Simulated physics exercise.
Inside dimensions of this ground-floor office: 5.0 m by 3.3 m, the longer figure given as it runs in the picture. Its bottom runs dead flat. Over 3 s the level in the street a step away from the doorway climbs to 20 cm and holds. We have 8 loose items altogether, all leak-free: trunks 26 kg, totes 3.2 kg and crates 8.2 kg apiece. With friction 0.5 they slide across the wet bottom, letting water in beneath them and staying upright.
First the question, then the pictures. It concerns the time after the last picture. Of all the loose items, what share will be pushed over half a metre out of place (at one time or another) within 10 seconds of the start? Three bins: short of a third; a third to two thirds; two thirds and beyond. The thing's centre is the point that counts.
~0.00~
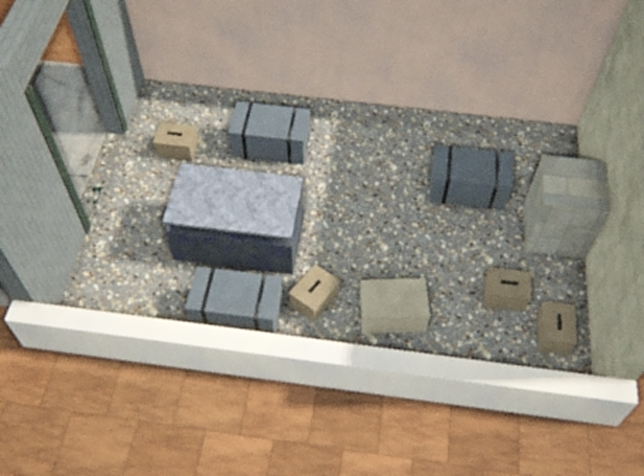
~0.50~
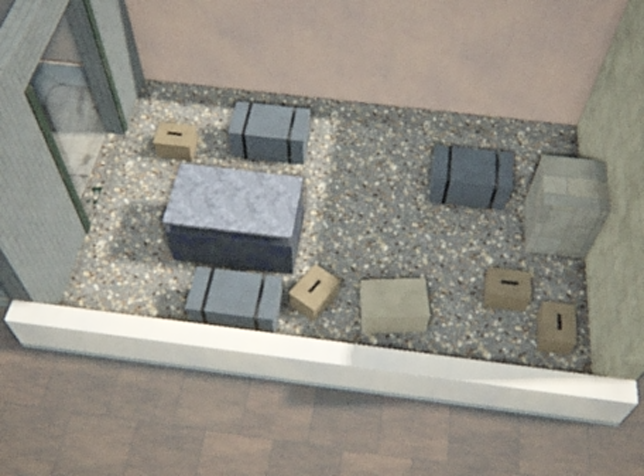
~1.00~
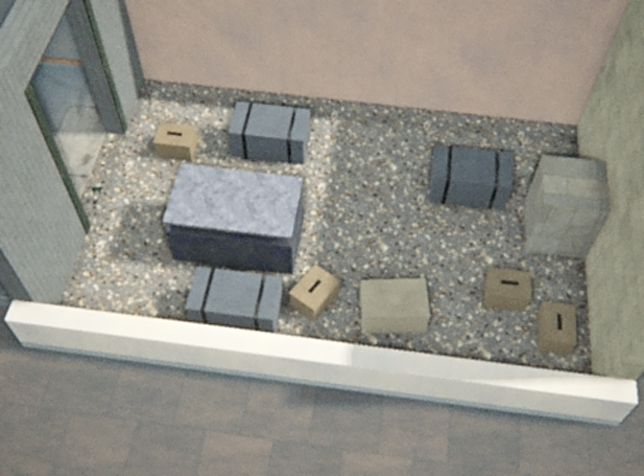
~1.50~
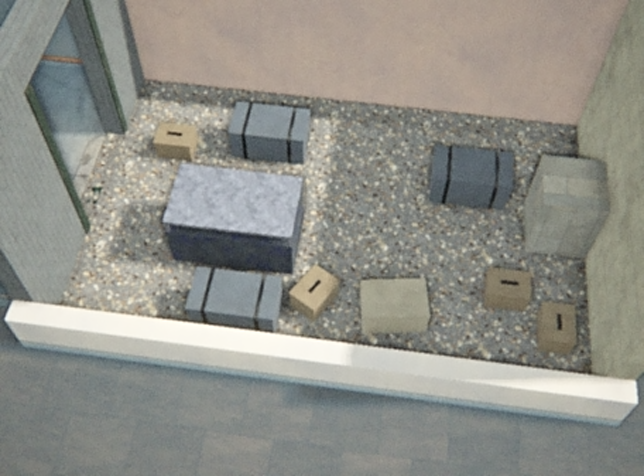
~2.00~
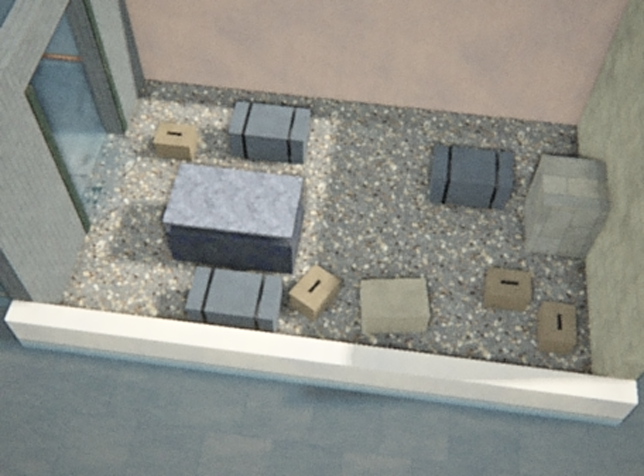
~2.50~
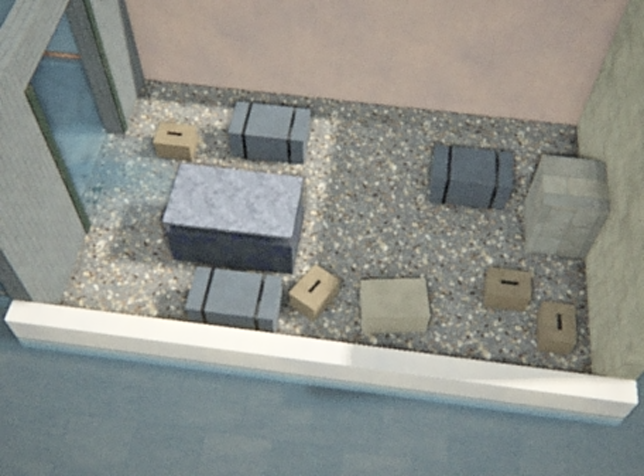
One third up to two thirds.
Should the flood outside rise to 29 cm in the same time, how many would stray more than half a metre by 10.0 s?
So the tally would be 5.
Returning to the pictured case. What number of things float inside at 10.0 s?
At that moment 7.
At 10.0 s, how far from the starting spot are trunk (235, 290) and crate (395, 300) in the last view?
0 cm, 10 cm.
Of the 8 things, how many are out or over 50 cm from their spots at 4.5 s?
By that time the total stands at 1.
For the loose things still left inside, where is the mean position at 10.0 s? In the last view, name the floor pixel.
Centre of the remaining things: Roughly (408, 263).
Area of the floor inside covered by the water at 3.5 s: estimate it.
About 3.0 m2.
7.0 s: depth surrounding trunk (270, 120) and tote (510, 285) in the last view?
7 and 3 cm.
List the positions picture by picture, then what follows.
In the first frame, a trunk at (473, 166), on the bottom; a tote at (175, 134), on the bottom; water covers 0.0 m2; 0 of 8 have shifted.
In the second frame, a trunk at (473, 166) rests on the ground; a tote at (175, 134), on the bottom; 0.0 m2 under water; 0 of 8 have shifted.
In the third frame, a trunk at (473, 166), on the bottom; a tote at (175, 134), on the bottom; 0.0 m2 under water; 0 of 8 have shifted.
In the fourth frame, a trunk at (473, 166) rests on the ground; a tote at (175, 134) rests on the ground; 0.0 m2 under water; 0 of 8 have shifted.
In the fifth frame, a trunk at (473, 166), on the bottom; a tote at (175, 134), on the bottom; 0.2 m2 under water; 0 of 8 have shifted.
In the sixth frame, a trunk at (473, 166), on the bottom; a tote at (175, 134), on the bottom; 0.8 m2 under water; 0 of 8 have shifted.
After 3.5 s 0 of 8 are over 50 cm from their spots; 0 afloat.
After 4.5 s 1 of 8 are over 50 cm from their spots; 1 afloat.
After 7.0 s 1 of 8 are over 50 cm from their spots; 1 afloat.
After 10.0 s 3 of 8 are over 50 cm from their spots, and 3 have been at some point; 7 afloat.
